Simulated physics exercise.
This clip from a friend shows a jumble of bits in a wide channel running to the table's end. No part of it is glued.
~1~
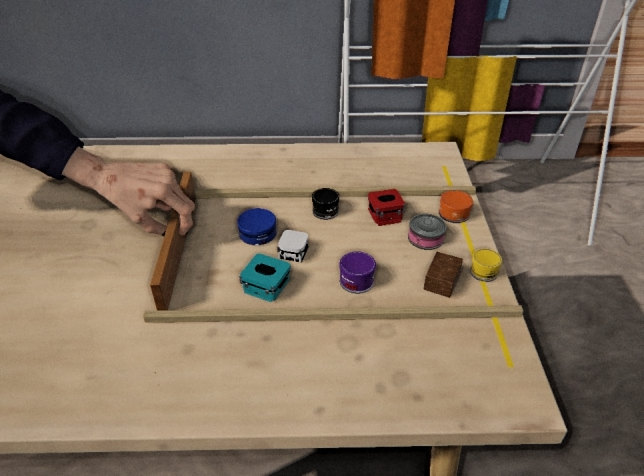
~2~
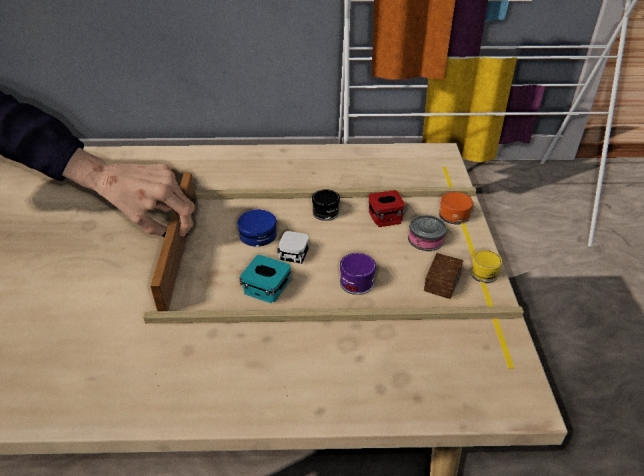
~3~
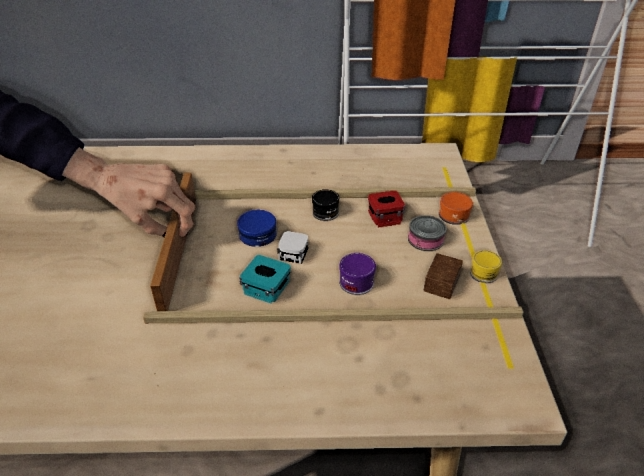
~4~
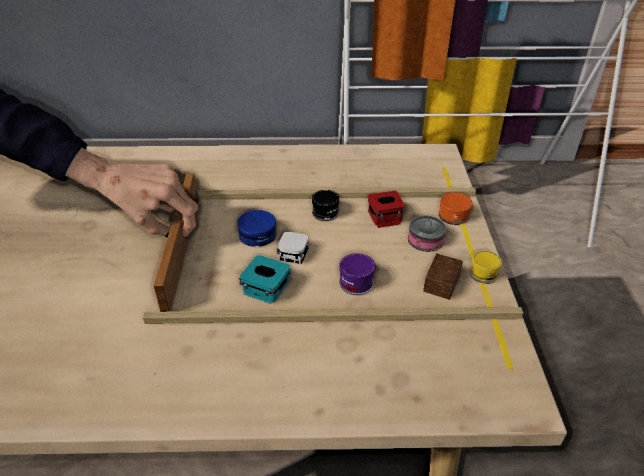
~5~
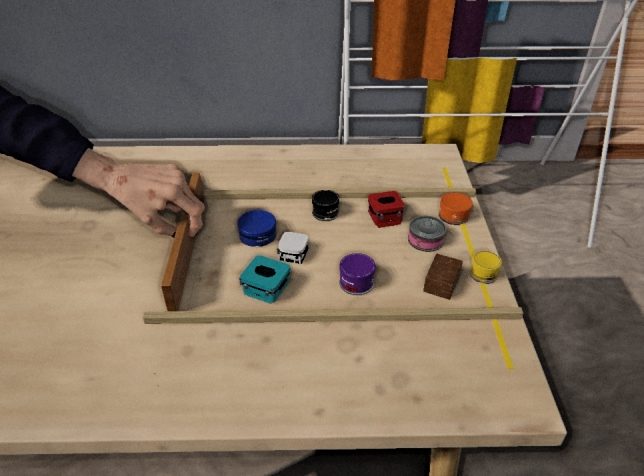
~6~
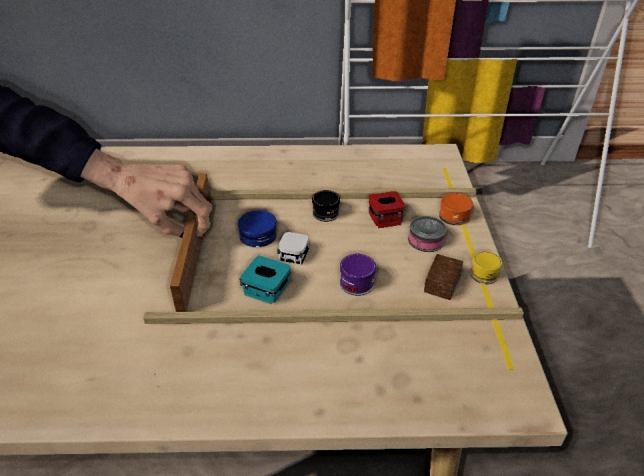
A hand in a dark sleeve grips an upright brown board at the left of a shallow channel on a pale wooden table, seen from above at an angle, with a drying rack behind. Blue, white, teal, black, purple, red and pink-grey containers, a brown block, and orange and yellow ones near a yellow tape line lie scattered rightward. The hand slides the board slightly right, while the objects and camera stay still.
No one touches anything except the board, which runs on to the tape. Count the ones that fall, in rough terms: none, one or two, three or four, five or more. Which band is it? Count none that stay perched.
The band is five or more.
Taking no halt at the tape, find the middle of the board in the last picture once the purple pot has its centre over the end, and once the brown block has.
The middle is at (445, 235) when it's the purple pot, and at (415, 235) when it's the brown block.
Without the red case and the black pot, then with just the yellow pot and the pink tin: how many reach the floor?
4, then 4.
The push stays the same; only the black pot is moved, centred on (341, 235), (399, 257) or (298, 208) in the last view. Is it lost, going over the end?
Try one it goes off the edge; try two it goes off the edge; try three it is not knocked off.
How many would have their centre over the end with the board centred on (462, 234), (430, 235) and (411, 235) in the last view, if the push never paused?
Taking the places in turn, the counts are 6, 3 and 1.
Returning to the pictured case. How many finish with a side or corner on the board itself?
The figure is 4.
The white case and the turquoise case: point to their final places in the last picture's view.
You'll find the white case at roughly (486, 247) and the turquoise case at roughly (502, 272).
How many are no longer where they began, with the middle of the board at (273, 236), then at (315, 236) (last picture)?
At that stage 3; at the next, 5.
Early on, none off yet; yellow pot at rest near (486, 268); orange tin at rest near (456, 209); brown block at rest near (443, 276).
A while later, none off yet; yellow pot travelled about its own width near (504, 266); orange tin at rest near (456, 209); brown block travelled about its own width near (481, 278).
Finally, the number that fall off is five or more; lost, purple pot, red case, pink tin, brown block, orange tin and yellow pot.
